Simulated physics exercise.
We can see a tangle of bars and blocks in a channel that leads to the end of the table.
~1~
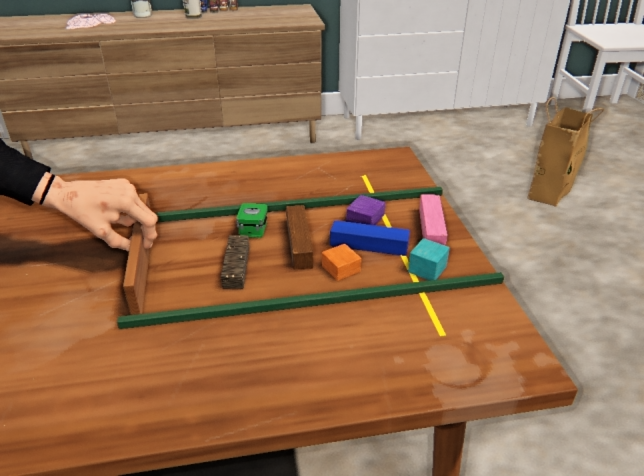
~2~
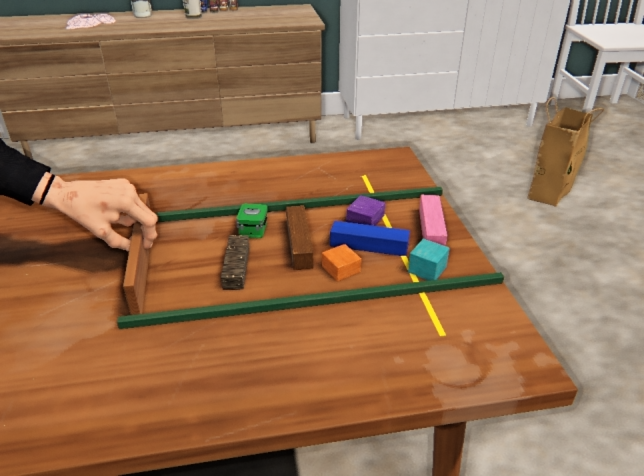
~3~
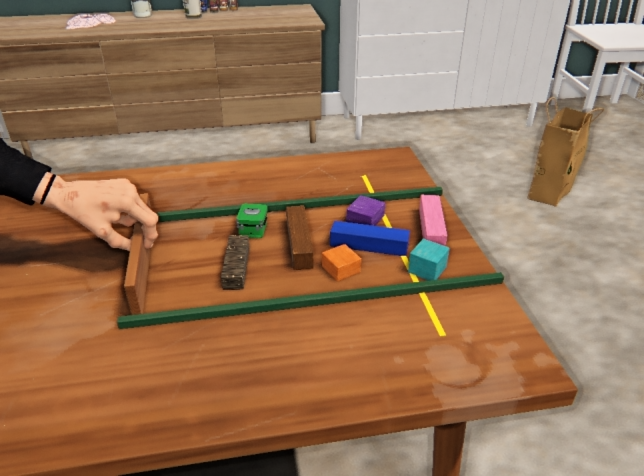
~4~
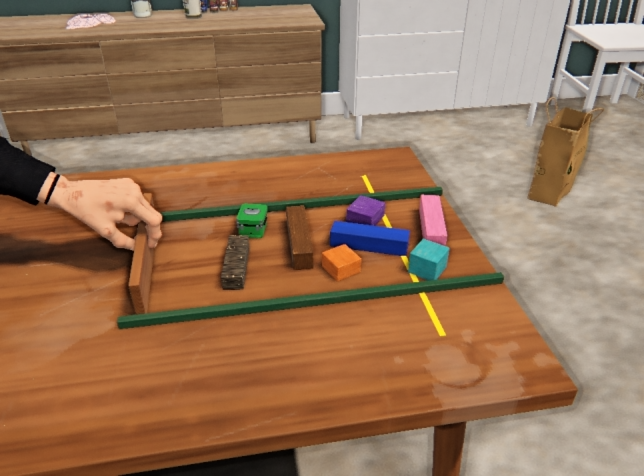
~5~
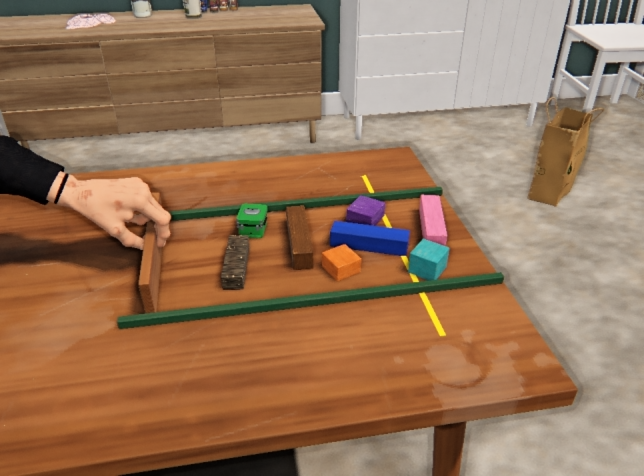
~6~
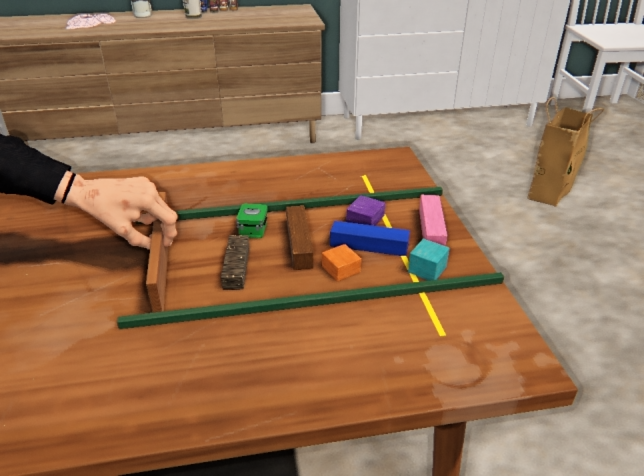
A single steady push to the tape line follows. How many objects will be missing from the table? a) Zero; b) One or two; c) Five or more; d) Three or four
(b) One or two.
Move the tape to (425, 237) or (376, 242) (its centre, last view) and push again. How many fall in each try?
The first try gives 4, the second gives 0.
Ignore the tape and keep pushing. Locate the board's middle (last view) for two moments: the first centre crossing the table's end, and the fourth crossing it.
About (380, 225), then (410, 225).
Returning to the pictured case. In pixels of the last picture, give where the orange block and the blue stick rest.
Around (448, 257), then around (472, 237).
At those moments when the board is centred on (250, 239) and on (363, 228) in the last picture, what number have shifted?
First 2, then 8.
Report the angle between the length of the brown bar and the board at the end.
It is near 5° out of line.
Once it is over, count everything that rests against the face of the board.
Well, it touches 2.
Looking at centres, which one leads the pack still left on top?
That's the blue stick.
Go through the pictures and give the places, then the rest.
In the first picture, pink bar (432, 222); turquoise block (429, 260); purple block (366, 212); board (140, 250); tape (396, 240).
In the second picture, turquoise block (429, 260); green case (253, 221).
In the third picture, purple block (366, 213); orange block (341, 262).
In the fourth picture, pink bar (432, 222); black bar (236, 261).
In the fifth picture, turquoise block (429, 260); board (154, 249).
In the sixth picture, pink bar (432, 222); turquoise block (429, 260); purple block (366, 213); board (160, 248); tape (396, 240).
Soon after, none off yet; pink bar at rest near (432, 222); turquoise block at rest near (429, 260); purple block at rest near (366, 213).
At rest, the number that fall off is one or two; fallen, pink bar.
